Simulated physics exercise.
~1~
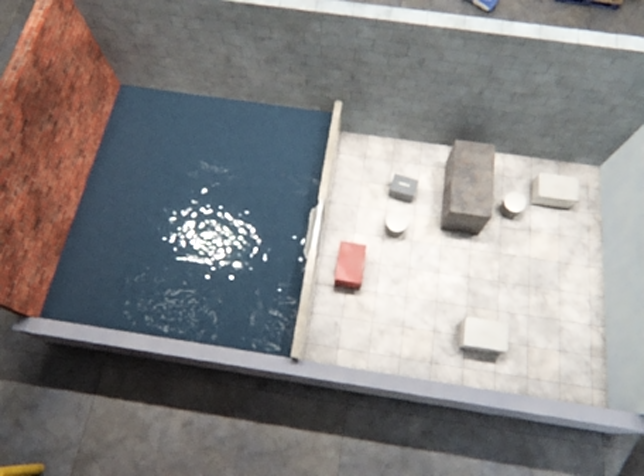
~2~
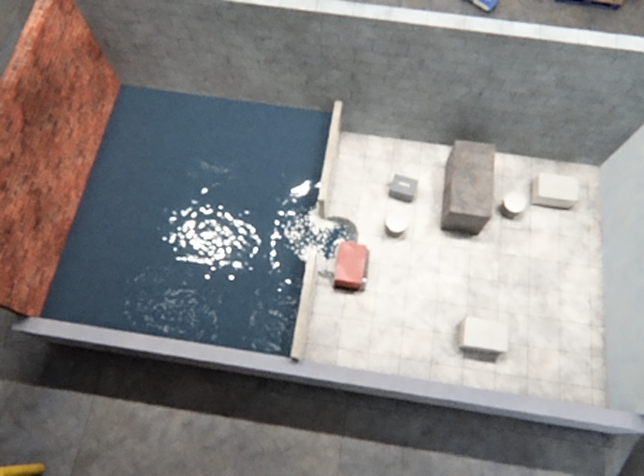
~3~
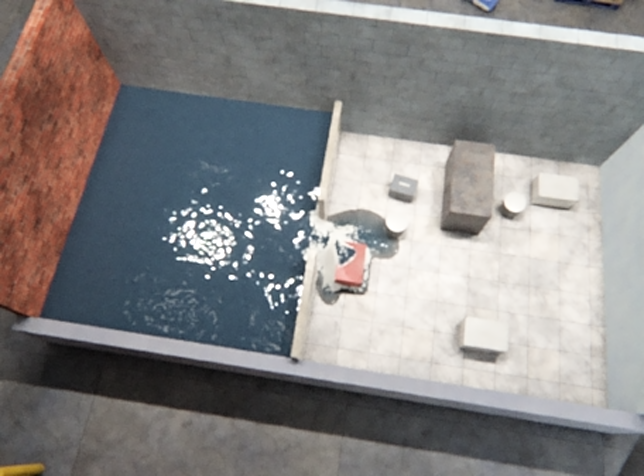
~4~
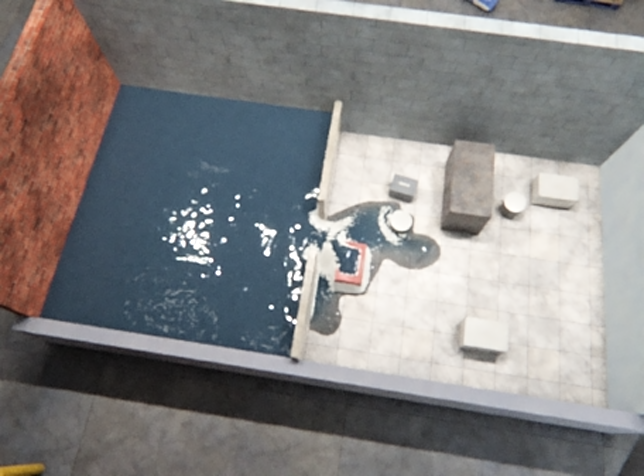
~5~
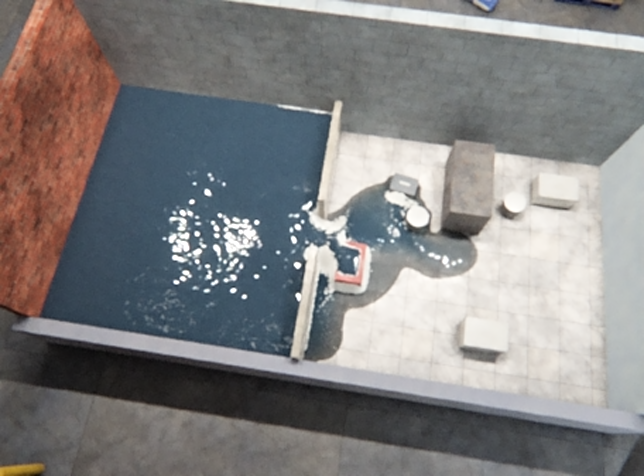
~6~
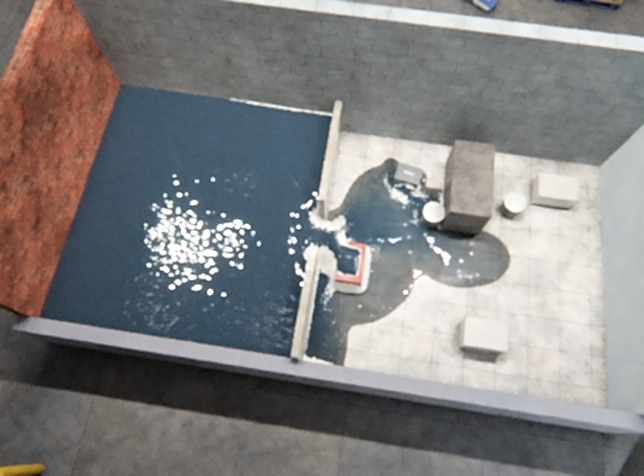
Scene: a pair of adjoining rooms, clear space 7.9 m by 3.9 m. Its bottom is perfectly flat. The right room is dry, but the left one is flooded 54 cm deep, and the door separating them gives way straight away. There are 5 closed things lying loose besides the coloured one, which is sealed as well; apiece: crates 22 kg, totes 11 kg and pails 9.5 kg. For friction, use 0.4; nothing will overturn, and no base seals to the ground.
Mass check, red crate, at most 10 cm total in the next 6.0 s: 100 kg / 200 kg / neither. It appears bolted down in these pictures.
Only heavy qualifies.
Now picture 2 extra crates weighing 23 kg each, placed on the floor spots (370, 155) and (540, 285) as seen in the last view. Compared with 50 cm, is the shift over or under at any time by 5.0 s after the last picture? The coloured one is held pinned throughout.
Going in order, that's too far and then too far.
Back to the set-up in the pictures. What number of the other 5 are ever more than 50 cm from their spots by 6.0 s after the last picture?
That adds up to 4.
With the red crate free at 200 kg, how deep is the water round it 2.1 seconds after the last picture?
Close to 14 cm deep.
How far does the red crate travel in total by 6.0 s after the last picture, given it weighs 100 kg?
Some 100 centimetres of travel in total.
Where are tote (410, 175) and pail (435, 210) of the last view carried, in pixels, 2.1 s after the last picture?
They end up about (358, 158) and (387, 143) in the last view.
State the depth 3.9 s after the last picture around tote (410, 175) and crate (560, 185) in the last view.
First about 18 cm, second about 8 cm.
Then, 0.4 s after the last picture the red crate would be 46 cm from its start with 100 kg and 0 cm from its start with 200 kg; 14 cm of water round it then.
Then, 2.1 s after the last picture the red crate would be 95 cm from its start with 100 kg and 0 cm from its start with 200 kg; 14 cm of water round it then.
Then, 3.9 s after the last picture the red crate would be 95 cm from its start with 100 kg and 0 cm from its start with 200 kg; 12 cm of water round it then.
Then, 6.0 s after the last picture the red crate would be 95 cm from its start with 100 kg and 0 cm from its start with 200 kg; 12 cm of water round it then.
